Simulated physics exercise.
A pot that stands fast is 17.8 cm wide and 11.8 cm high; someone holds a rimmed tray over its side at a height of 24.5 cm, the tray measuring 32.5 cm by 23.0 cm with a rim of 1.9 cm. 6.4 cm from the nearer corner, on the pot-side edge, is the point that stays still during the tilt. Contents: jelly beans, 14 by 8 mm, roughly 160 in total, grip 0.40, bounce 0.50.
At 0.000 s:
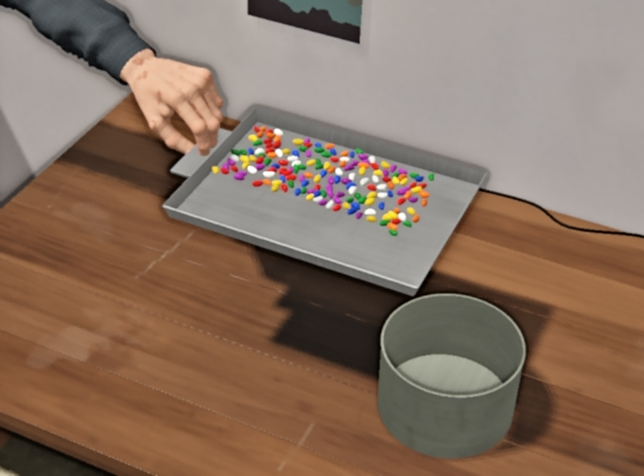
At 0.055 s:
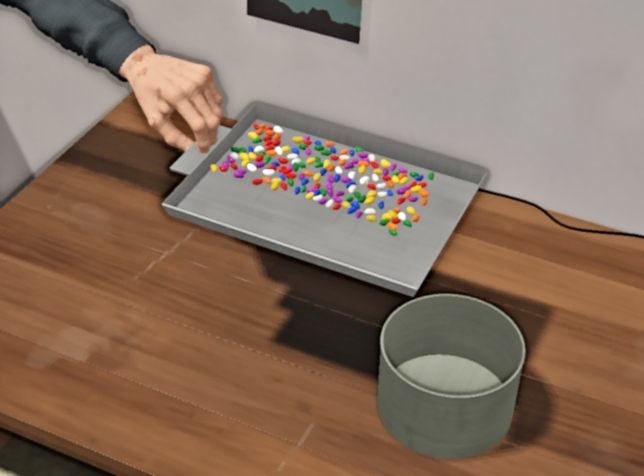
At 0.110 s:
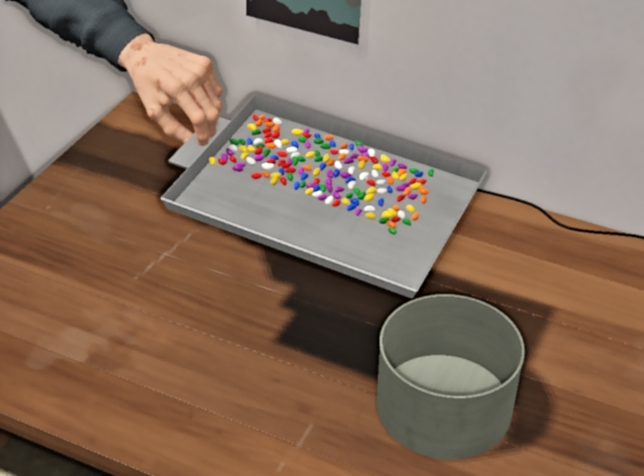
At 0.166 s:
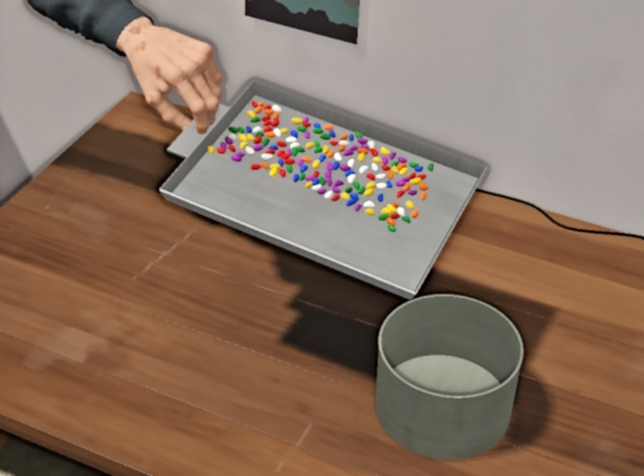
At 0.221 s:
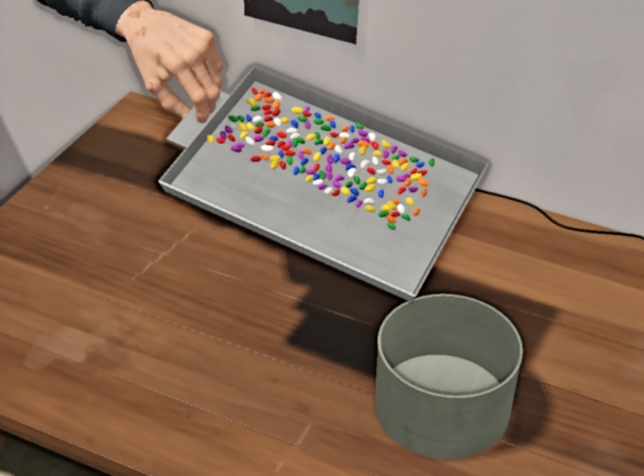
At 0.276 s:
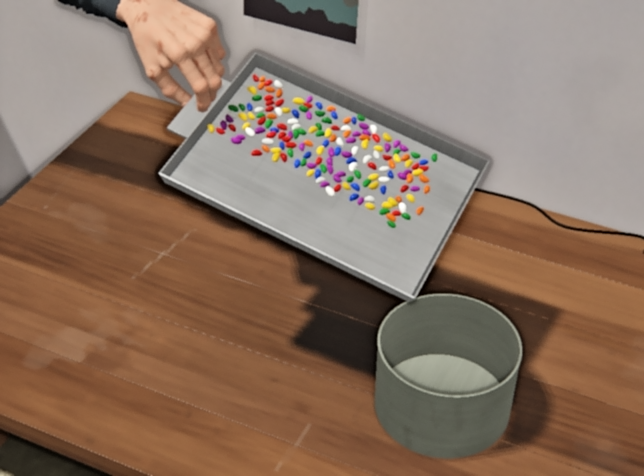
A hand in a dark sleeve at upper left raises the far left side of a grey rimmed tray, slowly at first and then more steeply, tilting it toward its near right corner while the many colourful jelly beans stay scattered across its far half. Seen from above at an angle, a brown wooden table stands against a pale wall with a dark cable. A grey-green pot sits motionless at lower right, and the view stays still.
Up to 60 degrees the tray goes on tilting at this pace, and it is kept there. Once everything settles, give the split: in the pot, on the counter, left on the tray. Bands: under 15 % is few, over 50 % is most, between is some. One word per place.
Pot: Some, counter: Some, left on the tray: Some.
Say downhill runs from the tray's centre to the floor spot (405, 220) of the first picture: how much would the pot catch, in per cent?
That comes to around 15 per cent.
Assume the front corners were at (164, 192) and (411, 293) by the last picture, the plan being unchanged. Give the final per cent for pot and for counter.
You'd end with pot at 5 and counter at 30.
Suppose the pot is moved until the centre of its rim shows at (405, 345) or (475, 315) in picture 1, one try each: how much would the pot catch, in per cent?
40 and 0 %.
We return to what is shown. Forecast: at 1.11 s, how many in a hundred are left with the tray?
Some 40 per cent of the load.
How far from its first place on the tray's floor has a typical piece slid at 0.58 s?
Some 6 cm.
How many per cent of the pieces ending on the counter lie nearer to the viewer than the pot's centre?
Near 90 in a hundred.
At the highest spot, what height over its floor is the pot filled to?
Roughly 1.0 centimetres.
Then, at 0.58 s, tilt 37 degrees; the tray holds 100 %, the pot 0 %.
Then, at 0.79 s, tilt 52 degrees; the tray holds 100 %, the pot 0 %.
Then, at 1.11 s, tilt 60 degrees; the tray holds 40 %, the pot 20 %.
In the end, at 2.6 s, pot 25 %, counter 40 %, tray 30 %.
